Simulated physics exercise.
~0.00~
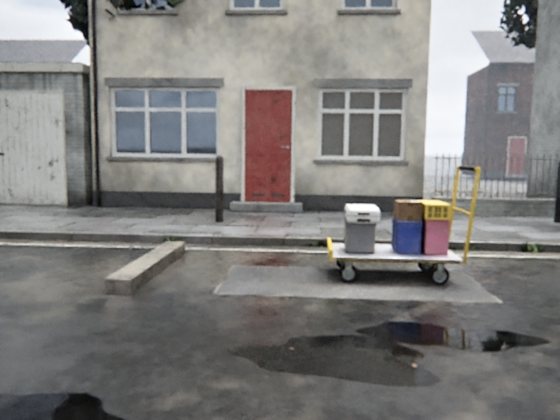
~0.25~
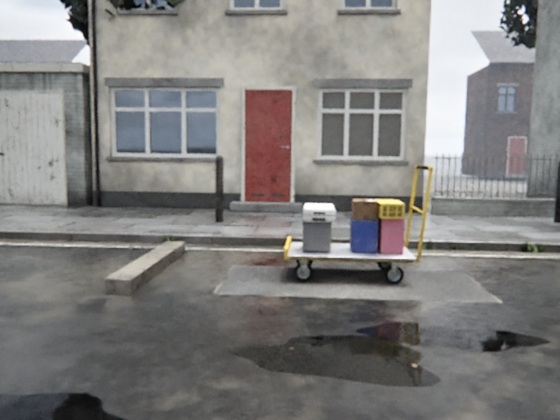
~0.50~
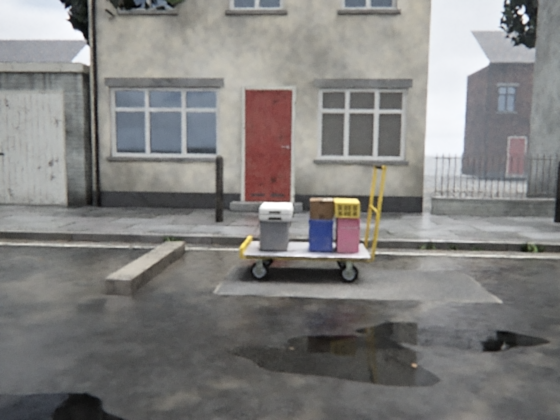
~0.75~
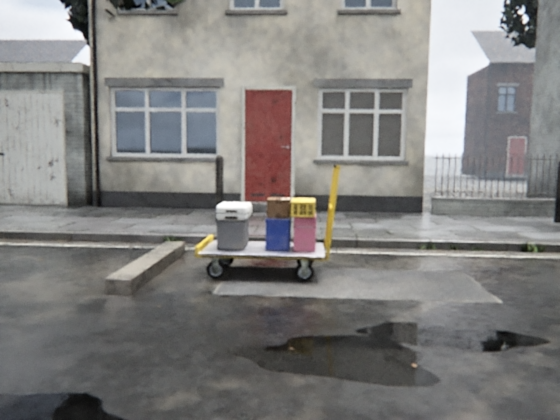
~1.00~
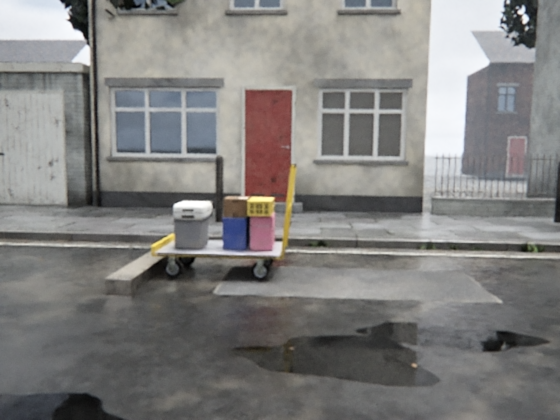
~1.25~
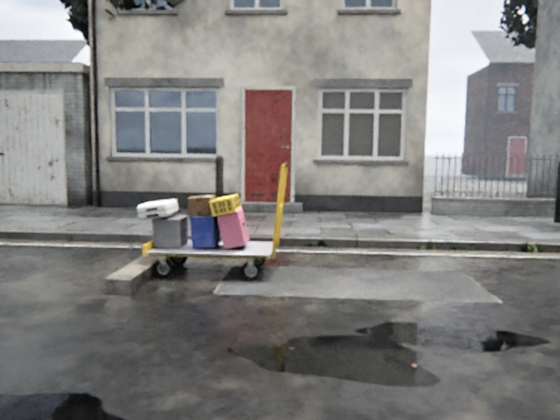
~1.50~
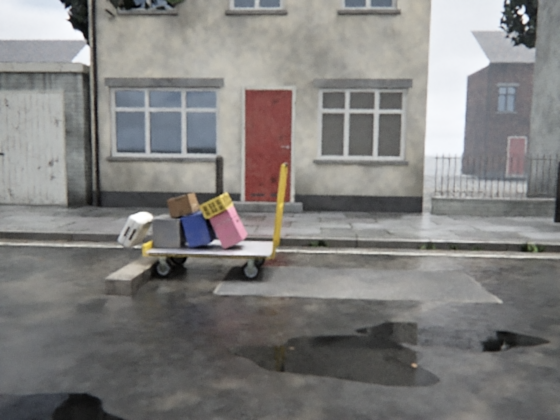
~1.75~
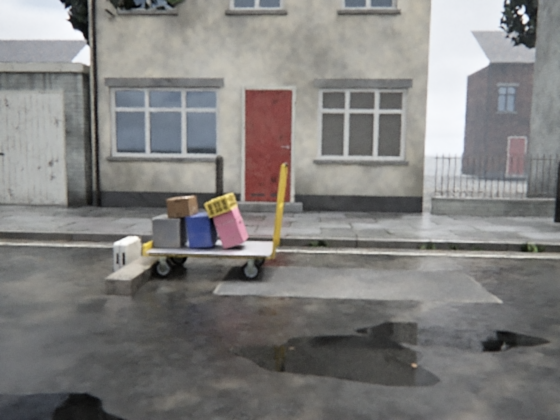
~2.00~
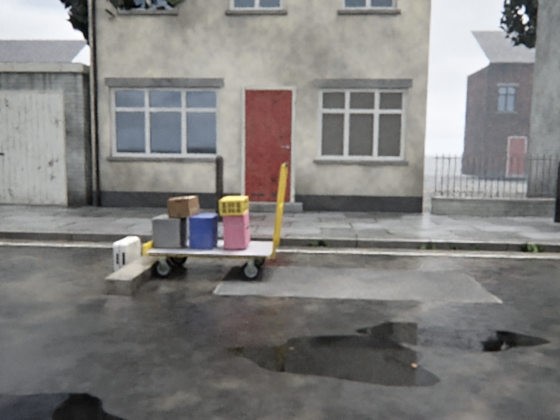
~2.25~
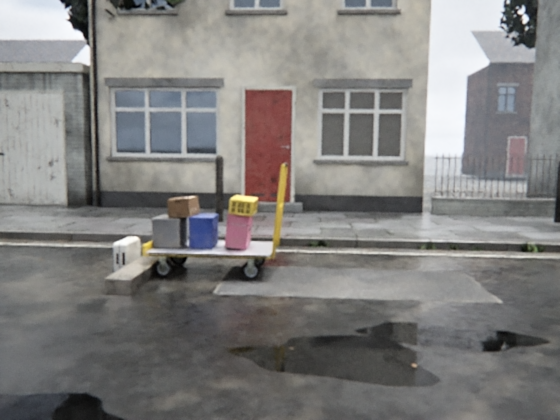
On a wet street outside a house with a red door, a loaded trolley rolls left and stops at a low kerb; its boxes shift and tilt, and the white case tumbles off the front, ending on its side beyond the kerb while the others stay aboard.
